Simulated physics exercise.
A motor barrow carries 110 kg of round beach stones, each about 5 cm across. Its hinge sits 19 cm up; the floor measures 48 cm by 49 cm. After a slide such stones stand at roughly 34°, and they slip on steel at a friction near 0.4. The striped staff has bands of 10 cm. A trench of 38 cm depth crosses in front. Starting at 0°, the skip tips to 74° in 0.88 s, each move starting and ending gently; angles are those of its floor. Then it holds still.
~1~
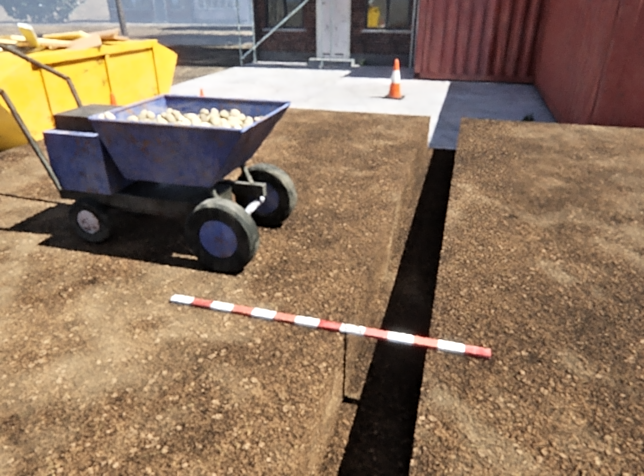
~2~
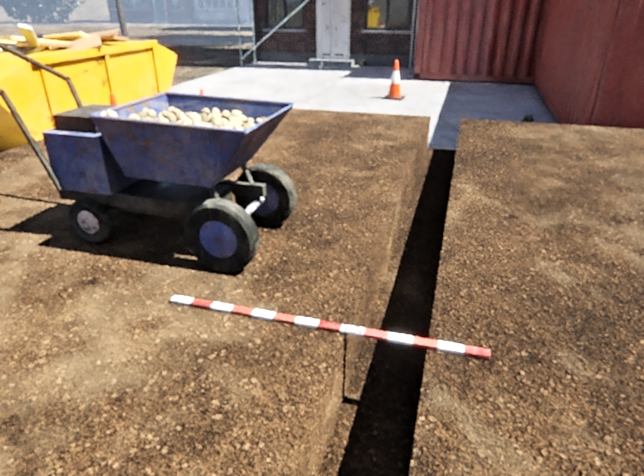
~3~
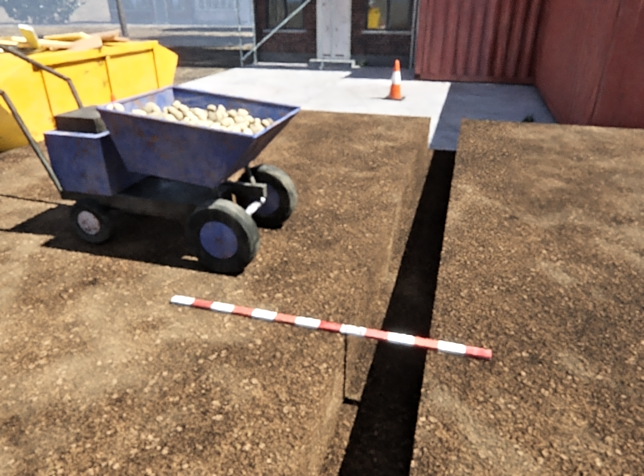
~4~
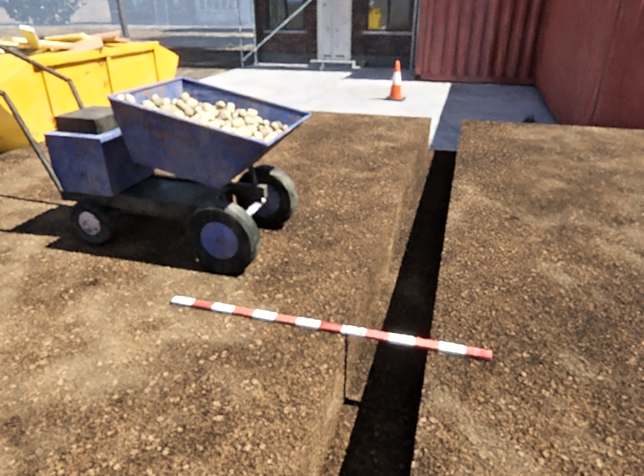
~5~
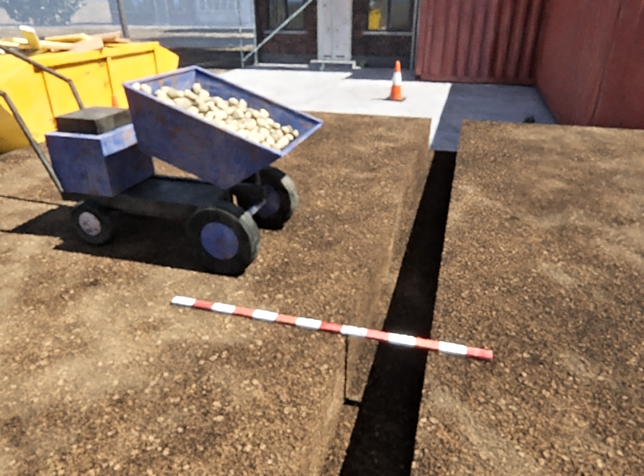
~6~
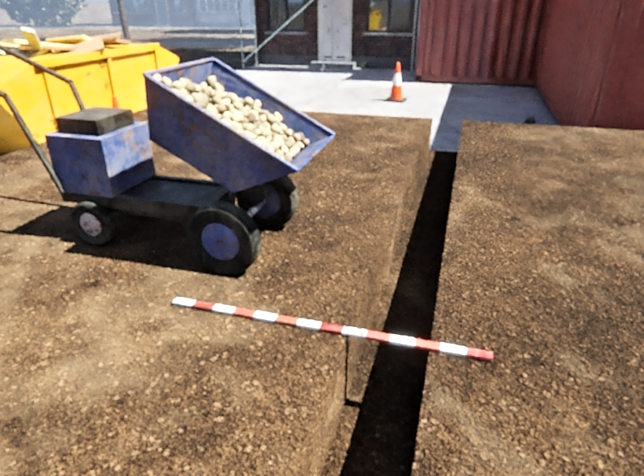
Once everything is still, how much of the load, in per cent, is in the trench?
Close to 96 in a hundred.
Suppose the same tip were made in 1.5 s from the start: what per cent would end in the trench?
In that case some 95 per cent.
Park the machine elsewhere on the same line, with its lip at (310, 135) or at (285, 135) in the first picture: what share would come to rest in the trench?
First some 40, then 70 per cent.
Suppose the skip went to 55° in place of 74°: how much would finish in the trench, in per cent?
Then about 50 per cent.
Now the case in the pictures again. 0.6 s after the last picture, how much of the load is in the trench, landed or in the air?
Some 40 per cent.
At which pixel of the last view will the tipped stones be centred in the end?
Near (405, 315).
Then, 0.3 s after the last picture the floor is at 62°, 100 % in the skip; the foremost stones are at (335, 208).
Then, 0.6 s after the last picture the floor is at 74°, 53 % in the skip, 8 % short of the trench, 39 % in the trench; the foremost stones are at (429, 314).
Then, 1.0 s after the last picture the floor is at 74°, 13 % in the skip, 7 % short of the trench, 81 % in the trench; the foremost stones are at (446, 292).
Then, 2.9 s after the last picture the floor is at 74°, 0 % in the skip, 3 % short of the trench, 96 % in the trench; the foremost stones are at (449, 301).
